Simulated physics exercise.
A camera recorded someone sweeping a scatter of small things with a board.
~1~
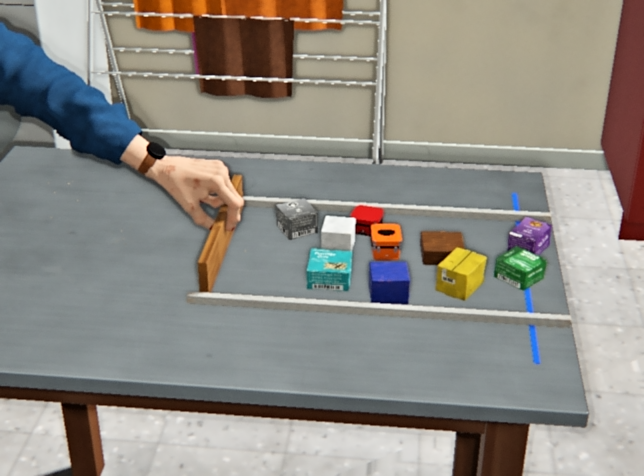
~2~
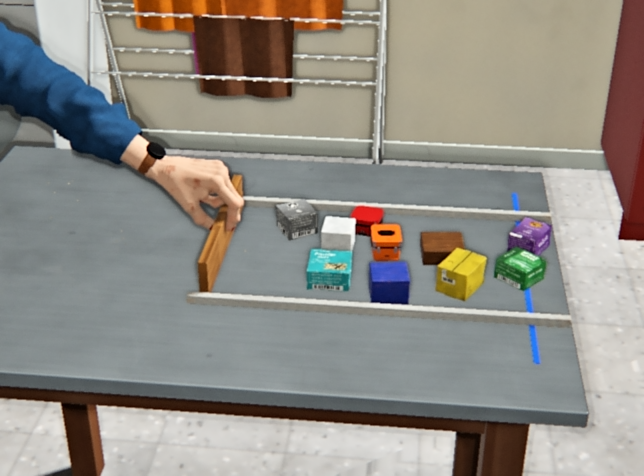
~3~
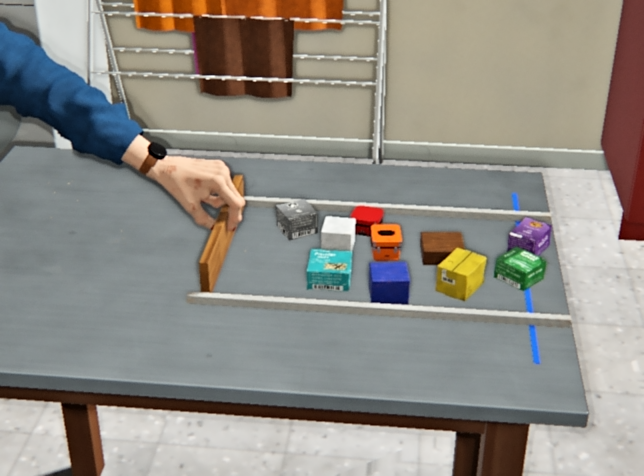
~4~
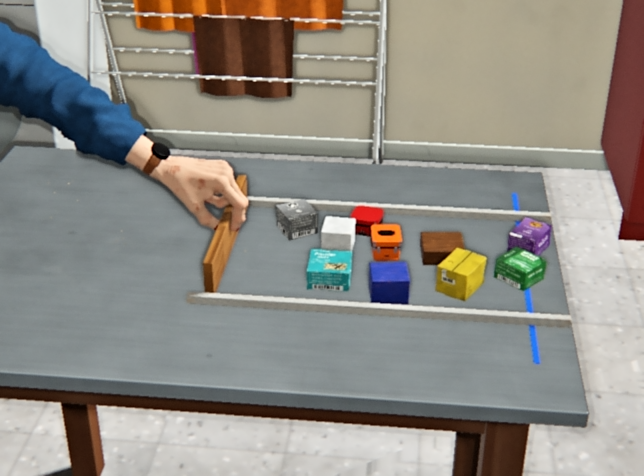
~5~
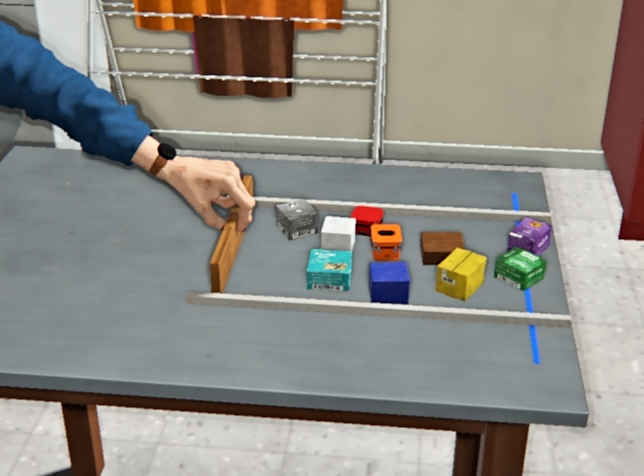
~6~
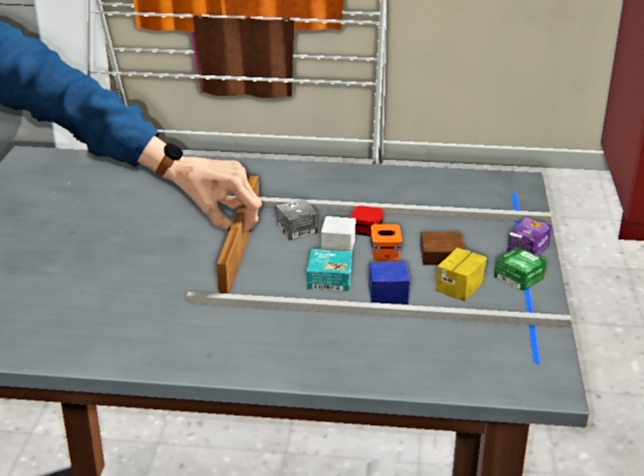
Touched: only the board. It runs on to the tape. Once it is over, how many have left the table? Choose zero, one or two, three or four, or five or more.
Five or more of them have left the table.
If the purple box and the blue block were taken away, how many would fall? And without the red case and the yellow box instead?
First try 5, second try 5.
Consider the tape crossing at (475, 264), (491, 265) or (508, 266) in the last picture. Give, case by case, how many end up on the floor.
2, 3, 5.
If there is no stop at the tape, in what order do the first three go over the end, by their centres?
It runs the purple box, the green box, and lastly the brown block.
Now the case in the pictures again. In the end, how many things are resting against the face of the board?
Total: 3.
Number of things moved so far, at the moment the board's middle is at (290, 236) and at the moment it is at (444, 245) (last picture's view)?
First position 1; second position 10.
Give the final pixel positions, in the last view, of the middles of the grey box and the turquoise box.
You'll find the grey box at roughly (538, 231) and the turquoise box at roughly (550, 283).
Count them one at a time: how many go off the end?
That would be exactly 7.
A little later, none off yet; purple box at rest near (529, 240); green box at rest near (520, 269); yellow box at rest near (461, 274).
When it is over, the number that fall off is five or more; down, red case, orange case, blue block, brown block, yellow box, green box and purple box.
